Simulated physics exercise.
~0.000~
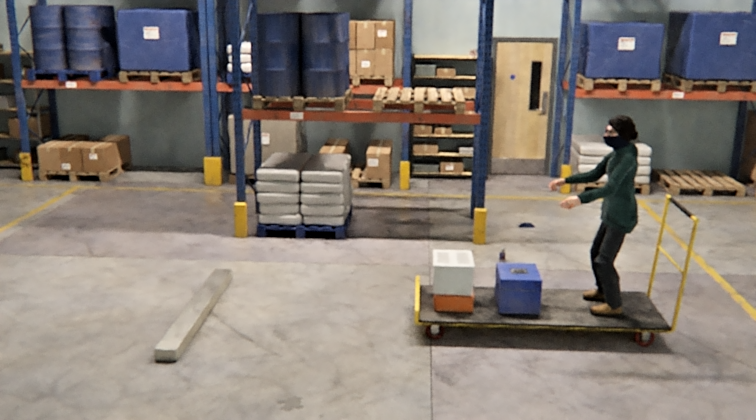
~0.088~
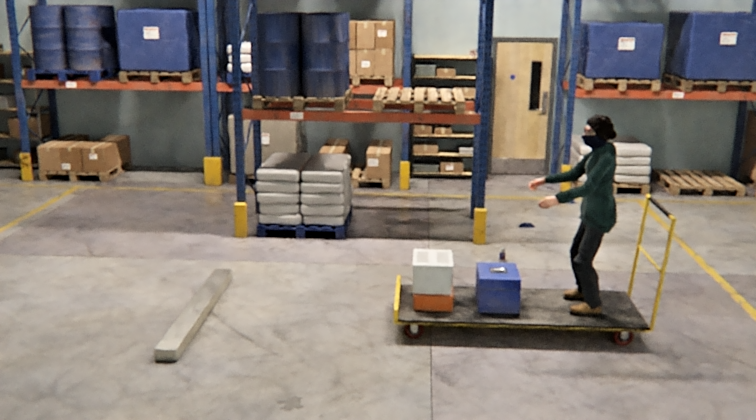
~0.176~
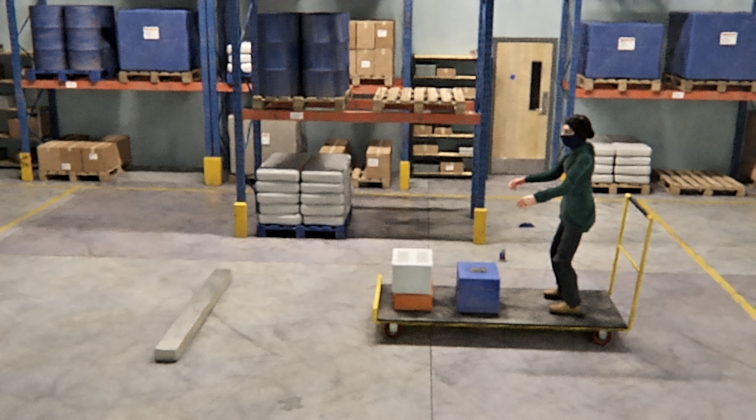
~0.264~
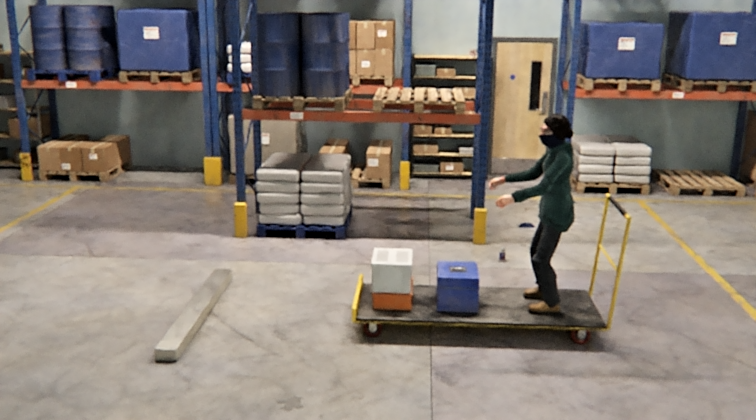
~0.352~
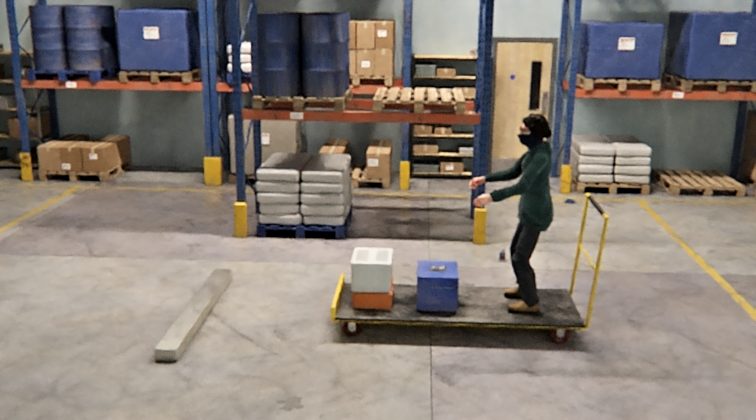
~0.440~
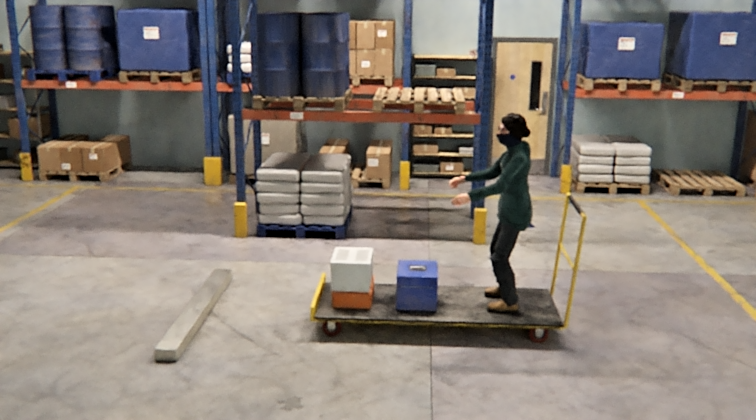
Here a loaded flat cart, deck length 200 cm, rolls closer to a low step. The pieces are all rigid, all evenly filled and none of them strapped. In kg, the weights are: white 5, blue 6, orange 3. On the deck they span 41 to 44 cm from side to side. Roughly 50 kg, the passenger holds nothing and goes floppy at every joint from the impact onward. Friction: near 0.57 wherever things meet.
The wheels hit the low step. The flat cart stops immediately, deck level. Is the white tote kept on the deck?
No, it is lost over the front.
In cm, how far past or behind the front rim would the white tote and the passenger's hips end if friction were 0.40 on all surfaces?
With that grip, white stops 50 cm past and the hips 70 cm behind the front rim.
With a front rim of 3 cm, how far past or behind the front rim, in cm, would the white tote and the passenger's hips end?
White 60 past, hips 70 behind.
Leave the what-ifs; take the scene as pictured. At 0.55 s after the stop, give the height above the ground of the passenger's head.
At that moment it's around 90 cm off the ground.
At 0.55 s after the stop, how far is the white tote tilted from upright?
It leans roughly 100° away from upright.
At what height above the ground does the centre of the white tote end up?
Close to 15 cm above the ground.
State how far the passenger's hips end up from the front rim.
The hips end up about 70 cm behind the front rim.
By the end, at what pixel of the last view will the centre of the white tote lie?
Resting point approx. (131, 299).
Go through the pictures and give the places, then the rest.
The first picture shows white tote (452, 272), orange tote (453, 295), rim corner (417, 320); 189 cm still to roll.
The second picture shows white tote (432, 272), orange tote (433, 294), rim corner (396, 320); 172 cm still to roll.
The third picture shows white tote (412, 271), orange tote (413, 294), rim corner (375, 319); 155 cm still to roll.
The fourth picture shows white tote (392, 271), orange tote (393, 293), rim corner (354, 318); 138 cm still to roll.
The fifth picture shows white tote (372, 270), orange tote (373, 292), rim corner (333, 317); 121 cm still to roll.
The sixth picture shows white tote (352, 270), orange tote (354, 292), rim corner (312, 317); 105 cm still to roll. Speed about 1.9 m/s.
The wheels strike at 0.98 s.
After 1.53 s the white tote is 30 cm past the rim, tilted 100°, near (162, 295) in the last picture's view.
After 1.98 s the white tote is 51 cm past the rim, tilted 155°, near (139, 293) in the last picture's view.
At rest, 2.7 s, past the rim, white tote; behind it, blue toolbox, orange tote and the passenger's hips.
